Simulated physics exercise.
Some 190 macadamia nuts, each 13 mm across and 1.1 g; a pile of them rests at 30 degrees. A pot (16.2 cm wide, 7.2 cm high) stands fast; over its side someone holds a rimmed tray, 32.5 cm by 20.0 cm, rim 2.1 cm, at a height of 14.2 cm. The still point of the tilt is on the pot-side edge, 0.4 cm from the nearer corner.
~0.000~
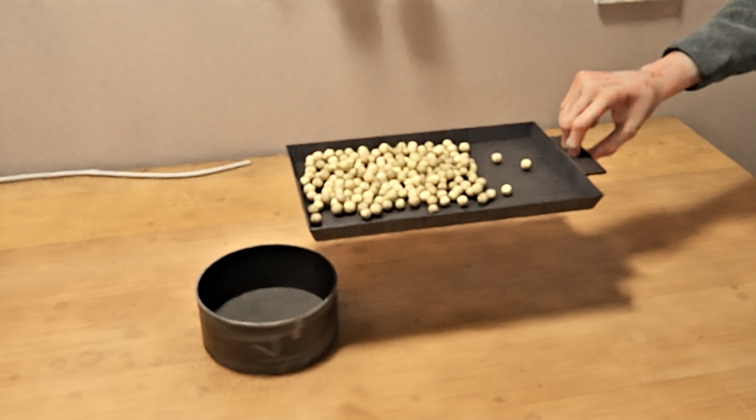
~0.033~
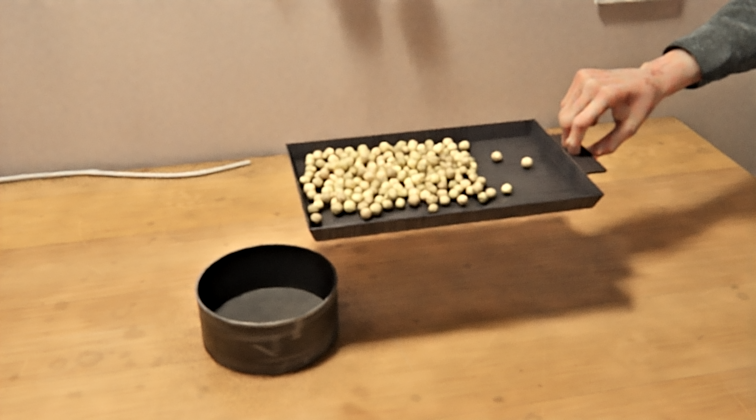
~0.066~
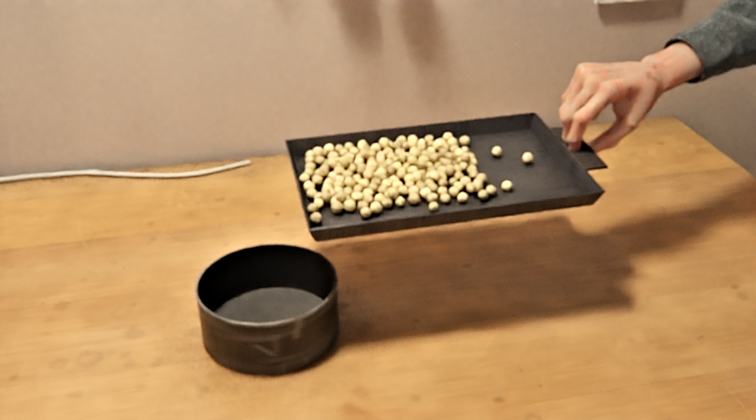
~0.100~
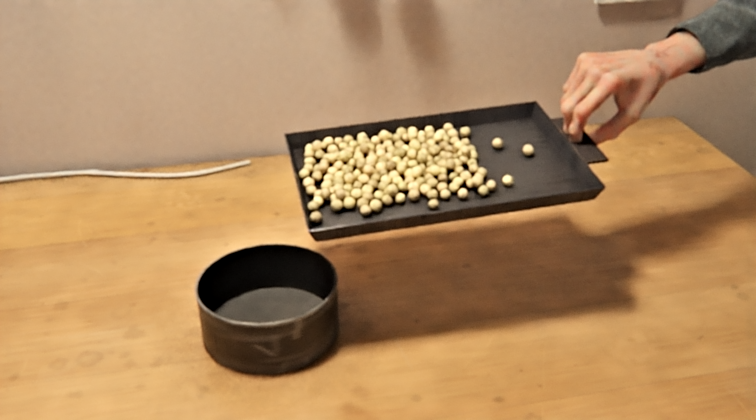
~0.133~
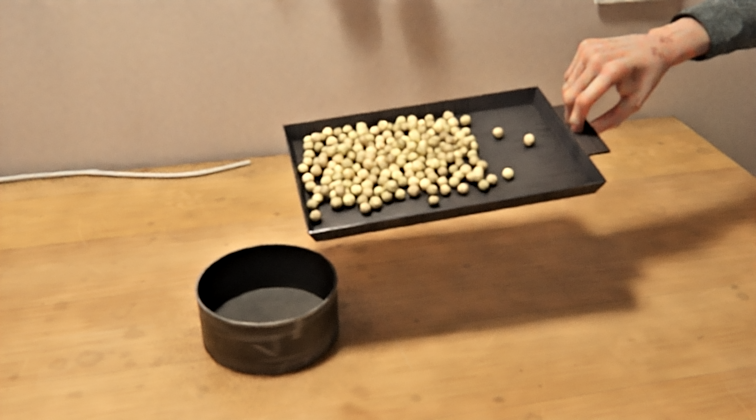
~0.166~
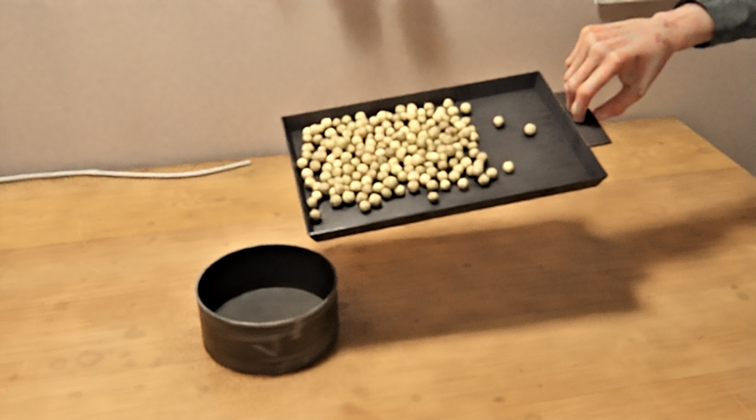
A dark rimmed tray bearing a pile of small, round, pale nuts is held by a hand at its right end, above a wooden table and to the upper right of a round black pot. The hand raises that end, slowly then faster, tilting the tray down toward its left front corner while the pile stays bunched.
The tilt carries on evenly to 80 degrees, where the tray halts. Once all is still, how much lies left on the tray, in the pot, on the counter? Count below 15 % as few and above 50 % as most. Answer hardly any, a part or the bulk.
Tray hardly any, pot hardly any, counter the bulk.
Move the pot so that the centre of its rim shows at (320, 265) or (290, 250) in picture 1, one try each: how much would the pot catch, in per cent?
About 0 and 0 per cent.
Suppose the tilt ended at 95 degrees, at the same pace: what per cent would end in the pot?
Then about 5 per cent.
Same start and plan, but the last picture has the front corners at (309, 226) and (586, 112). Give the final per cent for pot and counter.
Pot 45, counter 55.
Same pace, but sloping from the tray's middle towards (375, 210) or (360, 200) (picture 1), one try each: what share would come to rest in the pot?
About 60 and 70 per cent.
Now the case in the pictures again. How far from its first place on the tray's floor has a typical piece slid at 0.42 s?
About 5 cm.
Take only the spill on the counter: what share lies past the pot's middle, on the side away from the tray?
About 30 per cent.
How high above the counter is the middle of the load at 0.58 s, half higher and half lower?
Some 20 cm.
After 0.42 s, tilt 48 degrees; the tray holds 100 %, the pot 0 %.
After 0.58 s, tilt 69 degrees; the tray holds 85 %, the pot 0 %.
Then, at 0.87 s, tilt 80 degrees; the tray holds 5 %, the pot 0 %.
By 1.9 s all is still; tray 0 %, pot 5 %, counter 95 %.
